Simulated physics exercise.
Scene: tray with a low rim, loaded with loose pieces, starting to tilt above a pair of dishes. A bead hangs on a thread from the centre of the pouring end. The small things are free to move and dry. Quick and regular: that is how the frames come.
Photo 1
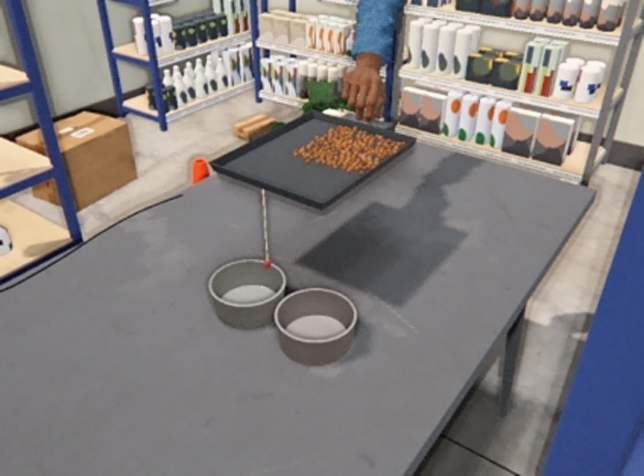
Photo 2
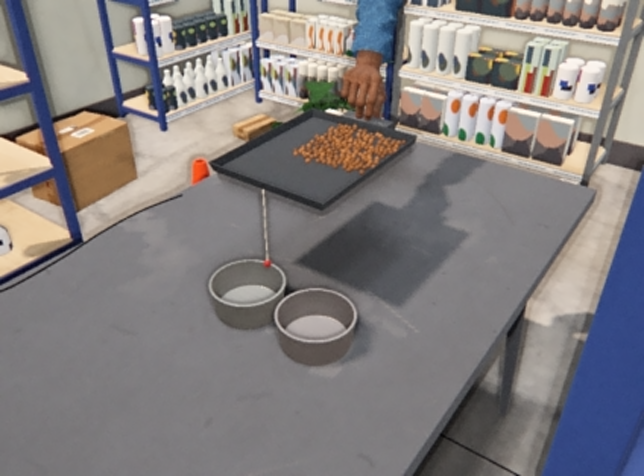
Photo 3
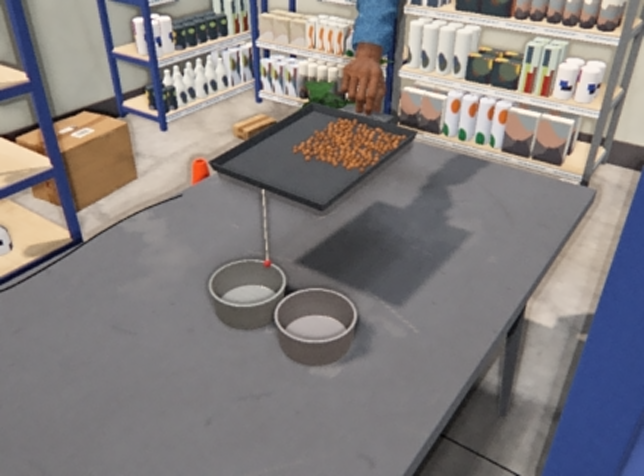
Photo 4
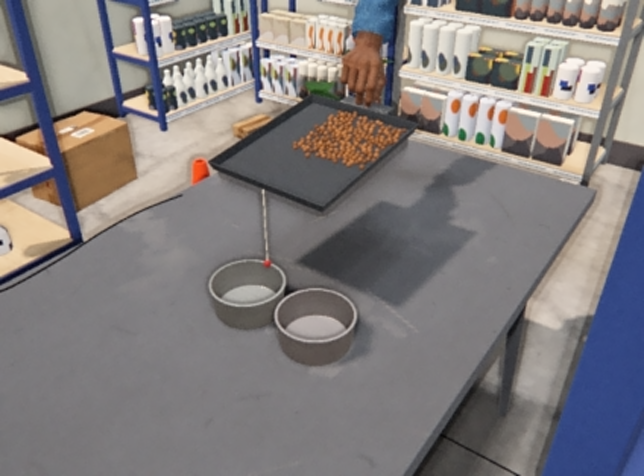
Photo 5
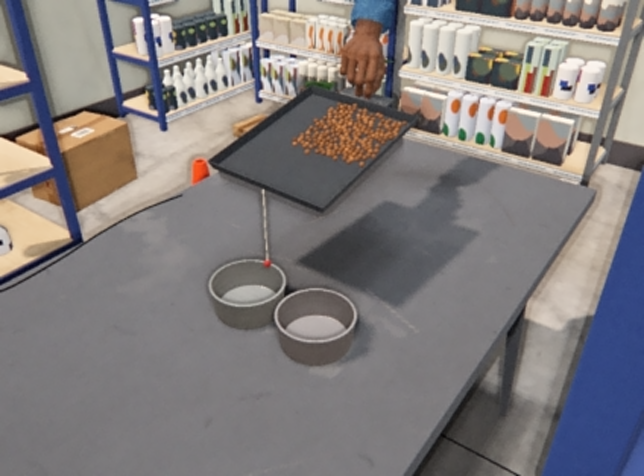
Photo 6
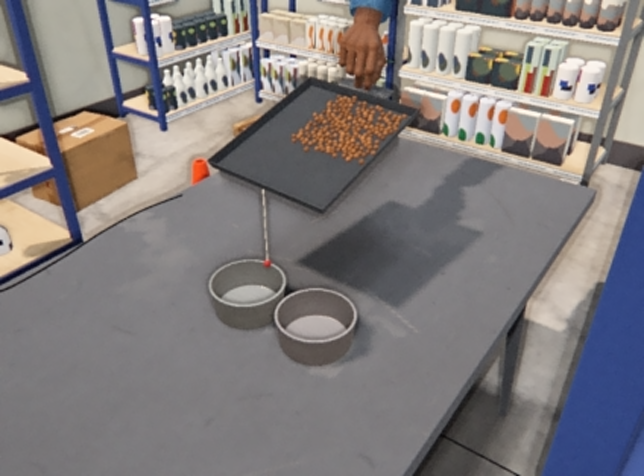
The video shows a dark tray of small brown pieces above two round dishes on a grey table, a red bead hanging on a thread, as a hand at the tray's far side slowly raises that edge, tilting it slightly.
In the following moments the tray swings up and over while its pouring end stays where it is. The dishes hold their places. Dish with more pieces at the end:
The dish on the right is going to receive more.
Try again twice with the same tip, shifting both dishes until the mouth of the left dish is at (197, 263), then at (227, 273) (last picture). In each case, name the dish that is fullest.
In order of the tries: The dish on the right side, then the dish on the right side.
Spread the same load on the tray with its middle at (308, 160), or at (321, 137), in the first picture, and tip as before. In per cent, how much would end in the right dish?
Respectively 60 and 50 in a hundred.
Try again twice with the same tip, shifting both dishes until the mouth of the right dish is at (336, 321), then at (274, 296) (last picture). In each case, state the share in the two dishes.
It would be roughly 80 per cent in the first placement and roughly 60 per cent in the second.
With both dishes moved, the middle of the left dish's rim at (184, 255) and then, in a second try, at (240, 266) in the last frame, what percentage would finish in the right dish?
That makes 10 per cent, followed by 80 per cent.
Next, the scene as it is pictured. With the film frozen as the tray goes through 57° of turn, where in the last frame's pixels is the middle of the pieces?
Centre estimate: (304, 204).
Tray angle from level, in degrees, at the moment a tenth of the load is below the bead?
A tilt of roughly 50°.
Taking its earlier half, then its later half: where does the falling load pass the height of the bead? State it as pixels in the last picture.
Near (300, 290) and later near (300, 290).
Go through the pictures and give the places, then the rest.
The first picture shows corners of the pouring end at (213, 162) and (323, 201), level; middle of the load at (349, 149), cereal balls; left dish at (223, 311); right dish at (292, 347); bead on its thread at (268, 264).
The second picture shows corners of the pouring end at (213, 162) and (322, 201), level; middle of the load at (349, 148).
The third picture shows corners of the pouring end at (213, 161) and (322, 202), tipped barely, lowest at the right corner; middle of the load at (349, 144).
The fourth picture shows corners of the pouring end at (212, 161) and (322, 203), tipped a little, lowest at the right corner; middle of the load at (349, 139).
The fifth picture shows corners of the pouring end at (212, 160) and (322, 205), tipped a little, lowest at the right corner; middle of the load at (349, 133).
The sixth picture shows corners of the pouring end at (211, 160) and (322, 206), tipped a little, lowest at the right corner; middle of the load at (348, 128); left dish at (223, 311); right dish at (292, 347).
Soon, tray tipped steeply; about two thirds on the tray; a small part in the right dish; a small part in the left dish; a small part outside both; a small part in the air.
A while on, tray tipped right over; a small part on the tray; about half in the right dish; a small part in the left dish; a small part outside both; about a quarter in the air.
Towards the end, tray tipped past a quarter turn; about two thirds in the right dish; about a quarter in the left dish; a small part outside both.
Finally, tray tipped past a quarter turn; about two thirds in the right dish; about a quarter in the left dish; a small part outside both.
